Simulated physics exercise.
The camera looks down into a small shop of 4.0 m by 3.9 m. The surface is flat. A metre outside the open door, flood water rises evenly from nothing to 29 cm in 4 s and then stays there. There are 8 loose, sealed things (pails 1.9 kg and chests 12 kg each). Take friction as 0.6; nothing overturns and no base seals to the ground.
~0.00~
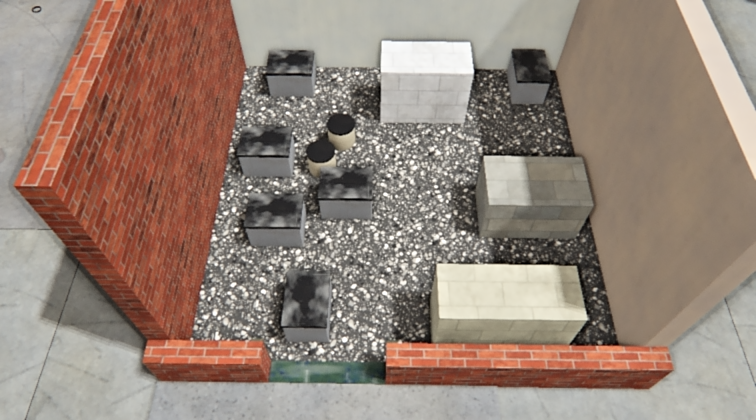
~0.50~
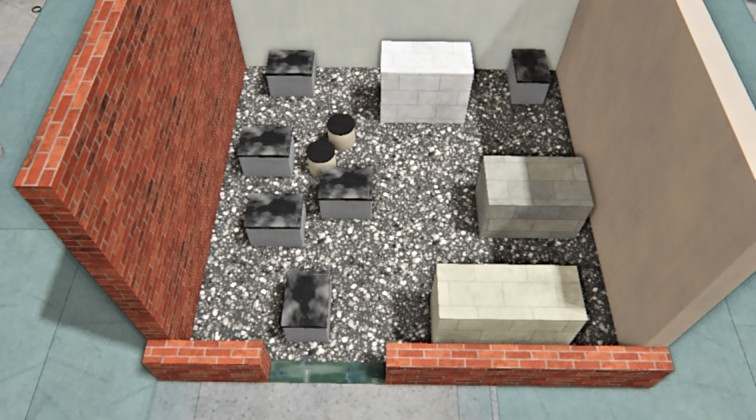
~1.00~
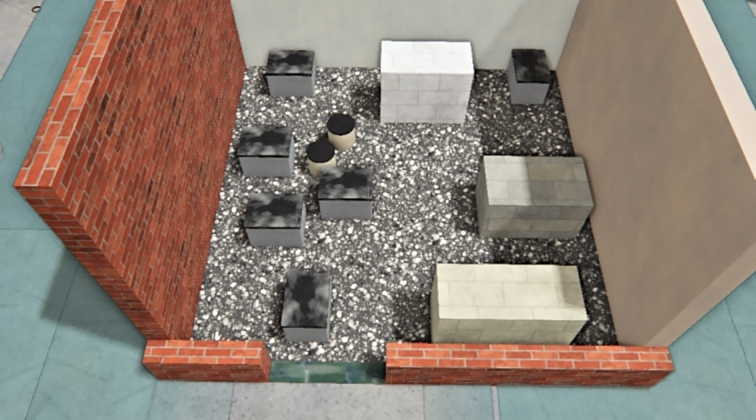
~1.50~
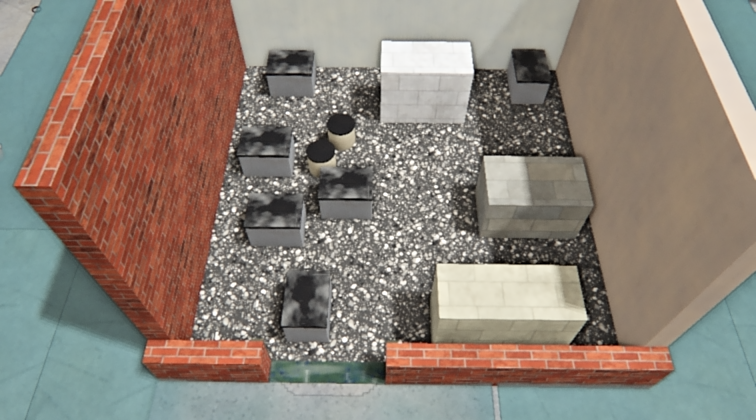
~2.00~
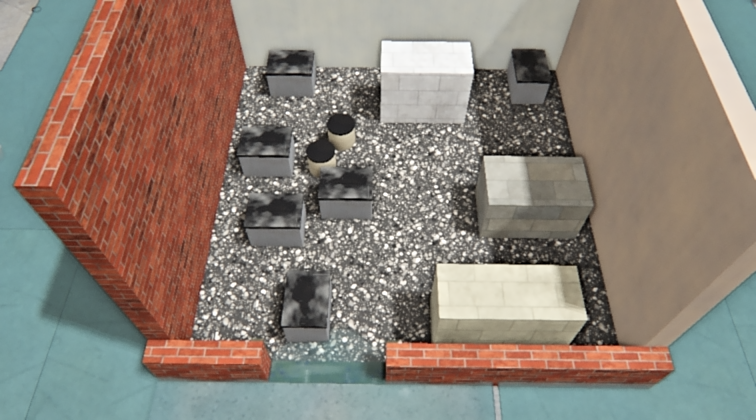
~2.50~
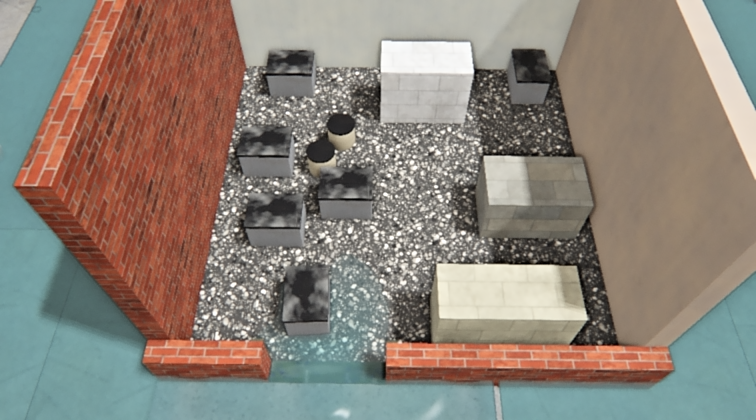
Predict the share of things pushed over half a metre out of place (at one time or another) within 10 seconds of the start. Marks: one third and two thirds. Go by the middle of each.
Share: Two thirds or more.
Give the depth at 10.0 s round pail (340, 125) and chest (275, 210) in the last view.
Roughly 14 and 17 cm.
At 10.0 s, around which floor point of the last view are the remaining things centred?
At about (360, 112).
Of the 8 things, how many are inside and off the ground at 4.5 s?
At that moment 1.
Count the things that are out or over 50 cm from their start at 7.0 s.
6 of them.
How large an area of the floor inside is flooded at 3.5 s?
Roughly 4.0 m2.
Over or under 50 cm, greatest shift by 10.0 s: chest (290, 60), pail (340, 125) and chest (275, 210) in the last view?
In turn: Less, more, past it.
After 3.5 s 1 of 8 are over 50 cm from their spots; 0 afloat.
After 4.5 s 1 of 8 are over 50 cm from their spots; 1 afloat.
After 7.0 s 6 of 8 are over 50 cm from their spots; 8 afloat.
After 10.0 s 7 of 8 are over 50 cm from their spots, and 7 have been at some point; 8 afloat.
